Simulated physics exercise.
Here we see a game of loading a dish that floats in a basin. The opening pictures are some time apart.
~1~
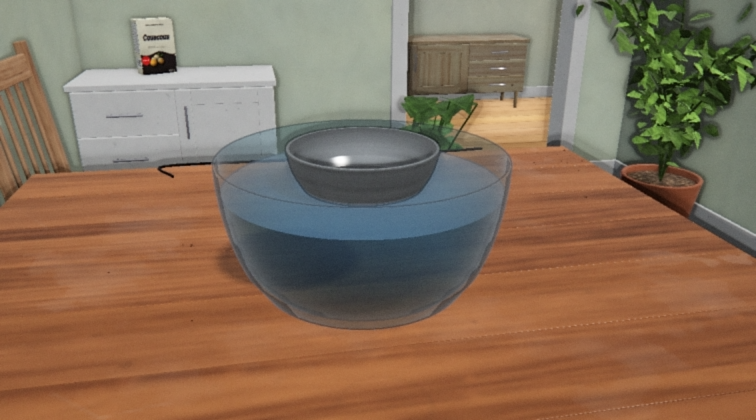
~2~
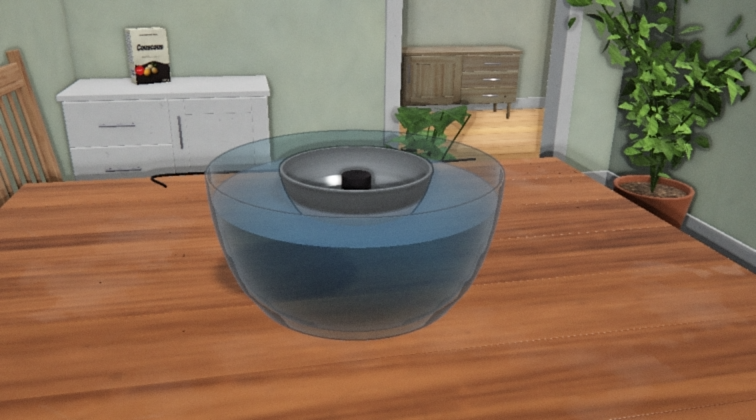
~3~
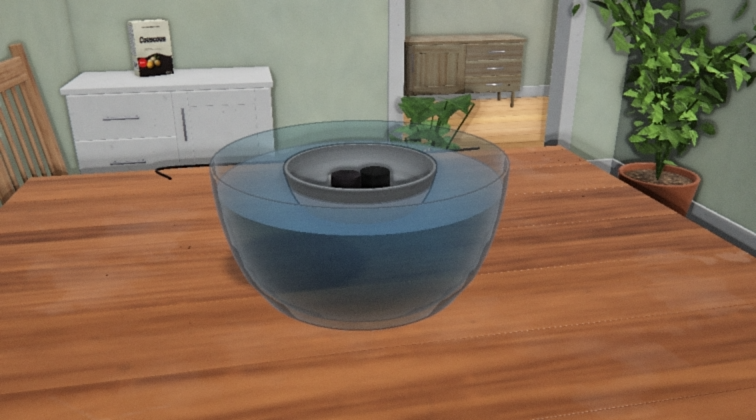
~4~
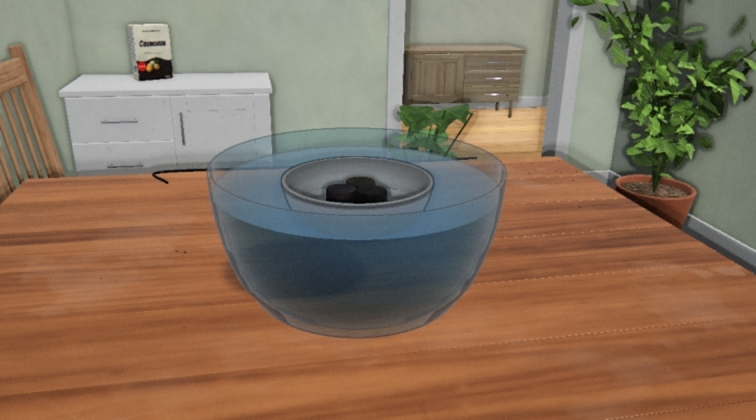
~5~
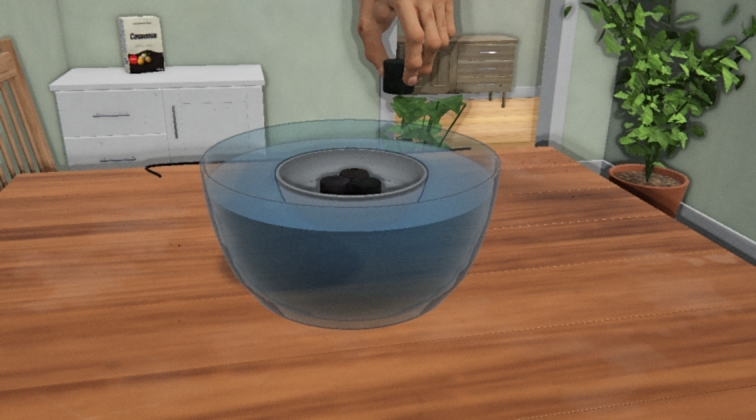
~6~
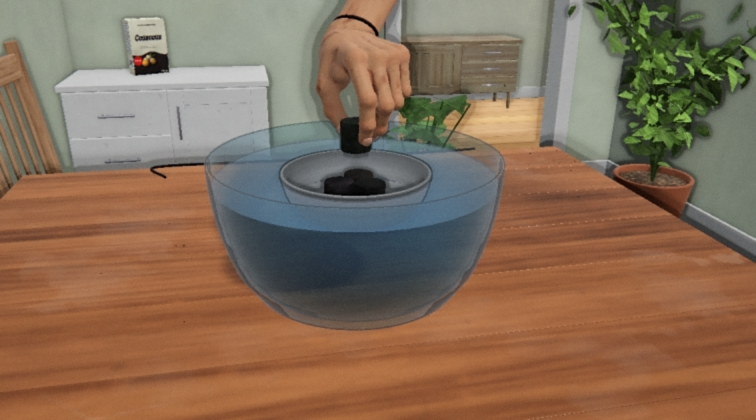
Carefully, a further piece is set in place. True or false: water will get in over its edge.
True.
A moment on, the iron weight is in and the dish dips.
Further on, water pours in over its edge.
When it is over, the dish lies on the bottom with its load.
